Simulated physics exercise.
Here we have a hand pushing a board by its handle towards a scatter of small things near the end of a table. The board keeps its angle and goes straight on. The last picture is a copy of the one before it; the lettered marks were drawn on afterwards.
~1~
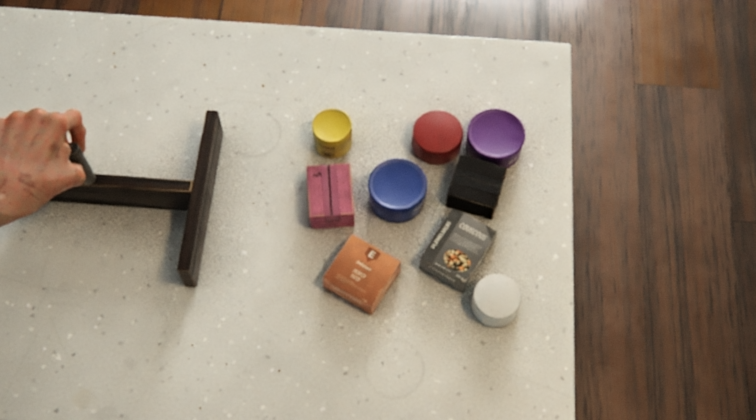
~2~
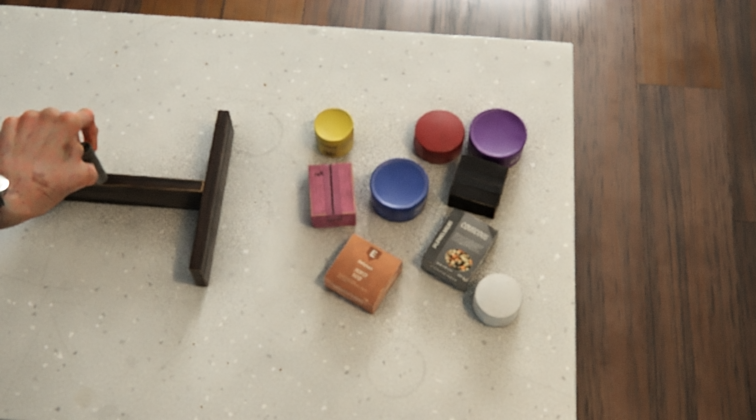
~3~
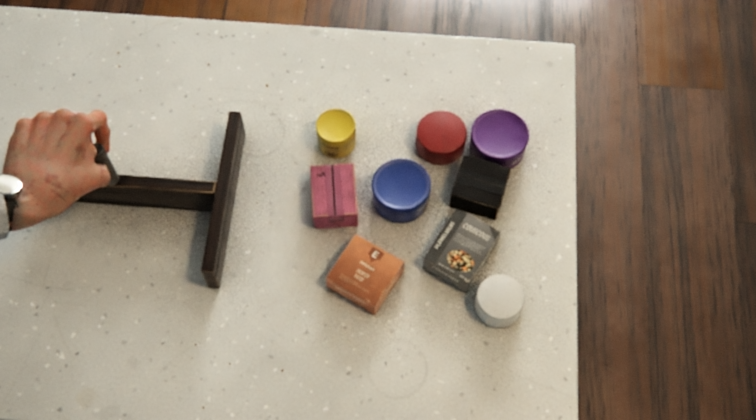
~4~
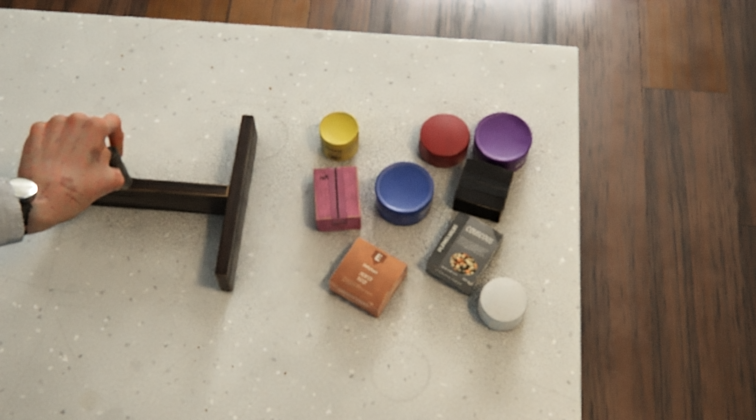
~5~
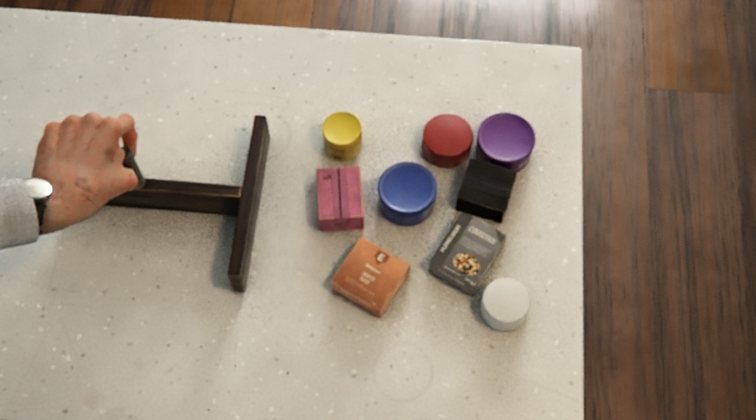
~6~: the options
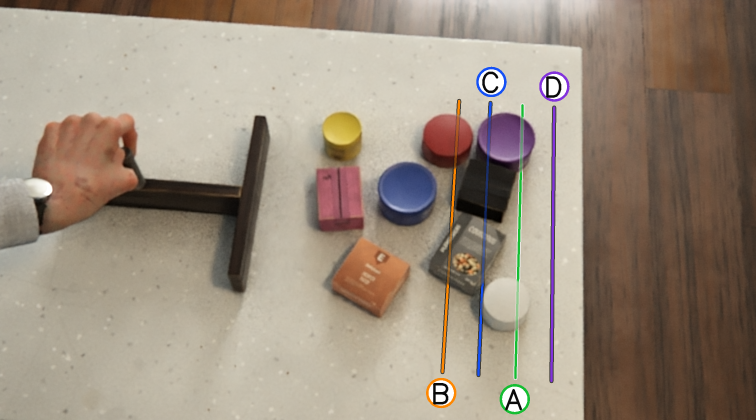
At the start, a hand at the left grips the handle of a dark T-shaped board on a pale speckled tabletop, with colourful jars, tins and packets clustered to the right. The hand then slides the board a short way rightward, narrowing the gap, while the cluster stays essentially still, untouched.
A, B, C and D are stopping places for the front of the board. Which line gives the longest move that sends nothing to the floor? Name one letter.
B is the last safe line.
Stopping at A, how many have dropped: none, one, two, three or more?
Three or more.
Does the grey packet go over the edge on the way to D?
Yes.
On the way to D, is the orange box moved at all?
Yes.
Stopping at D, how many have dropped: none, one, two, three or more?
Three or more.
On the marked copy, A at (519, 232); B at (451, 227); C at (485, 230); D at (553, 235).
With B. Early on, board (320, 197); yellow jar (356, 138); pink box (352, 201).
Further on, board (394, 203); black box (525, 191); purple jar (522, 141).
At the end, board (448, 207); black box (572, 185); purple jar (564, 130); nothing has fallen.
As for the rest, A drops the blue jar, black box and grey packet; C drops the black box and grey packet; D drops the blue jar, orange box, black box and grey packet.
